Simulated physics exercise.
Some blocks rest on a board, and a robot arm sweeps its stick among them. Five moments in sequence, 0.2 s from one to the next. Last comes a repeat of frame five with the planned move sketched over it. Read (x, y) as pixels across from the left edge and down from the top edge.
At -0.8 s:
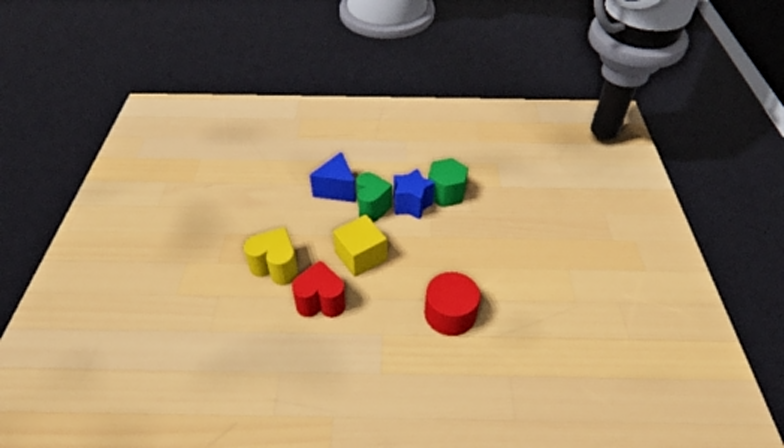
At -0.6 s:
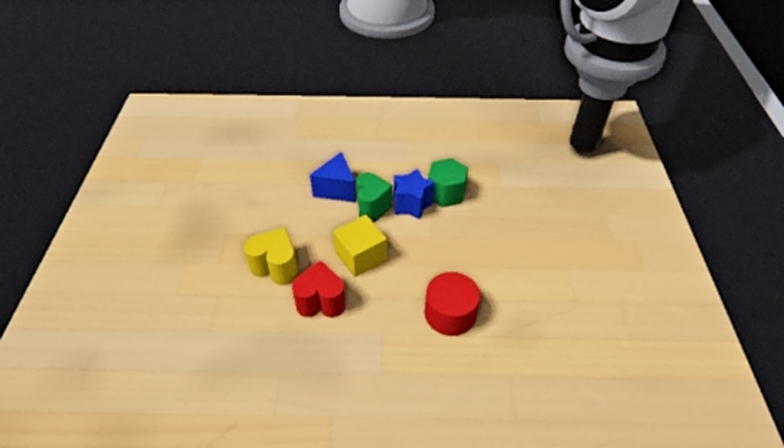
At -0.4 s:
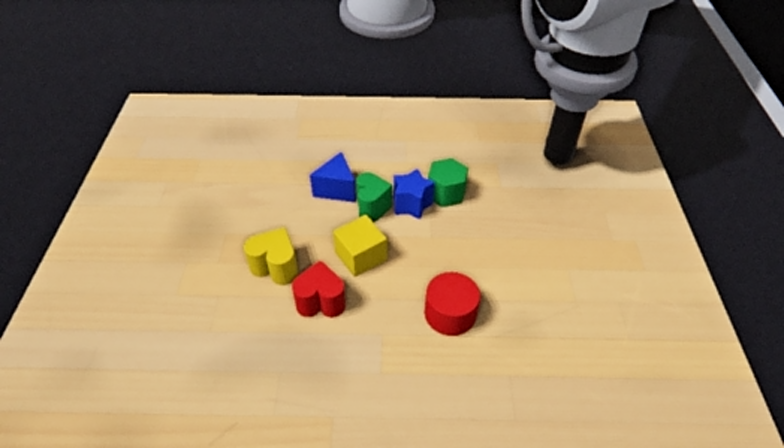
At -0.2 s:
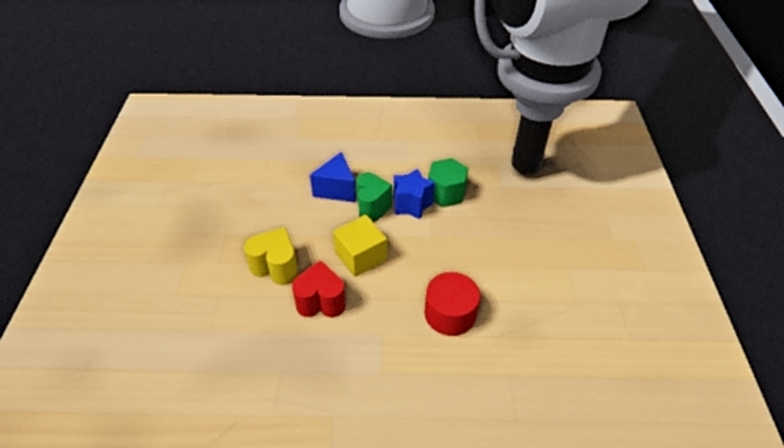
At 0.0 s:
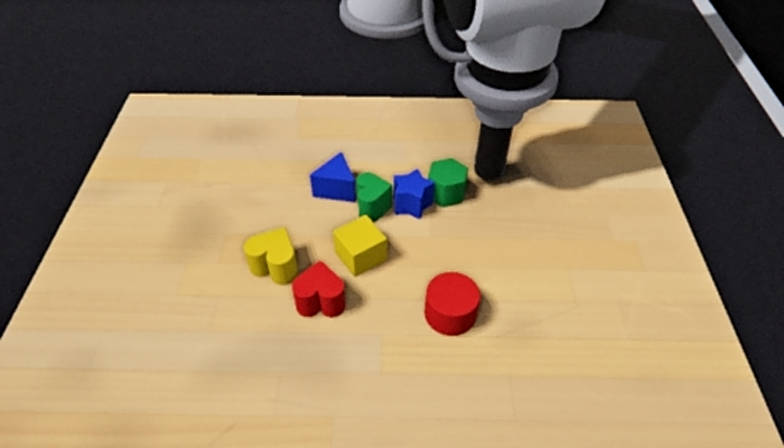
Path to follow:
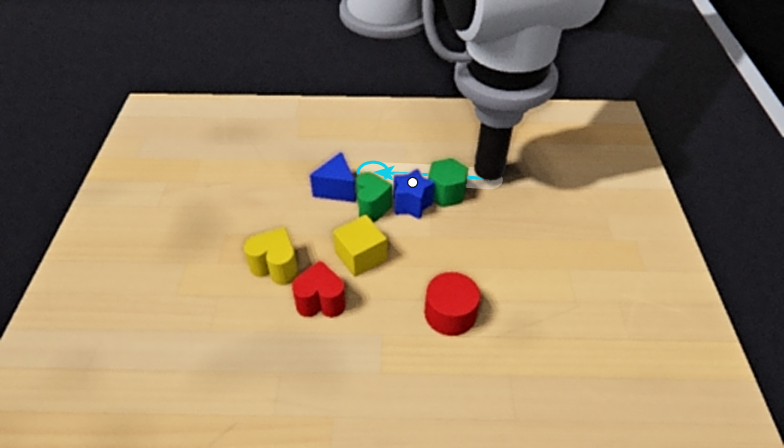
On a wooden board scattered with red, yellow, blue and green blocks, a robot arm moved its black stick leftward from the upper right corner to beside the green six-sided block, while the blocks stayed still.
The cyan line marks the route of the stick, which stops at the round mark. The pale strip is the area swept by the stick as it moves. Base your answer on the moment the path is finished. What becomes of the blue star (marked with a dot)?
It travels a centimetre or more.
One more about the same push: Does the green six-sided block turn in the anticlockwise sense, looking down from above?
Final answer: Yes.
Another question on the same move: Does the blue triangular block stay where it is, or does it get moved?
By then it is still where it was.
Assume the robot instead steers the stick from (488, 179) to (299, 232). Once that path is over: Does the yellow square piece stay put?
No, I don't think so.
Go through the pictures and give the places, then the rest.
Tip of the stick at (604, 131), middles of tops, blue triangular block at (335, 168), green heart block at (372, 185), blue star at (413, 182), green six-sided block at (449, 171), in the first frame.
Stick at (583, 144), nothing pushed, in the second frame.
Stick at (558, 156), nothing pushed, in the third frame.
Stick at (526, 165), nothing pushed, in the fourth frame.
Stick at (489, 171), blue triangular block at (335, 168), green heart block at (372, 185), blue star at (413, 182), green six-sided block at (449, 171), in the fifth frame.
The line goes straight from (488, 179) to (373, 172); the dot is on the blue star.
On the path given first. One third of the way, stick at (449, 169); blue star at (406, 187), turned 15° clockwise; green six-sided block at (436, 175), turned 25° anticlockwise.
Two thirds of the way, stick at (410, 166); green heart block at (368, 187); blue star at (403, 190); green six-sided block at (433, 176), turned 35° anticlockwise.
At the end, stick at (373, 165); blue triangular block unmoved; green heart block at (368, 187); blue star at (403, 190); green six-sided block at (433, 176), turned 35° anticlockwise.
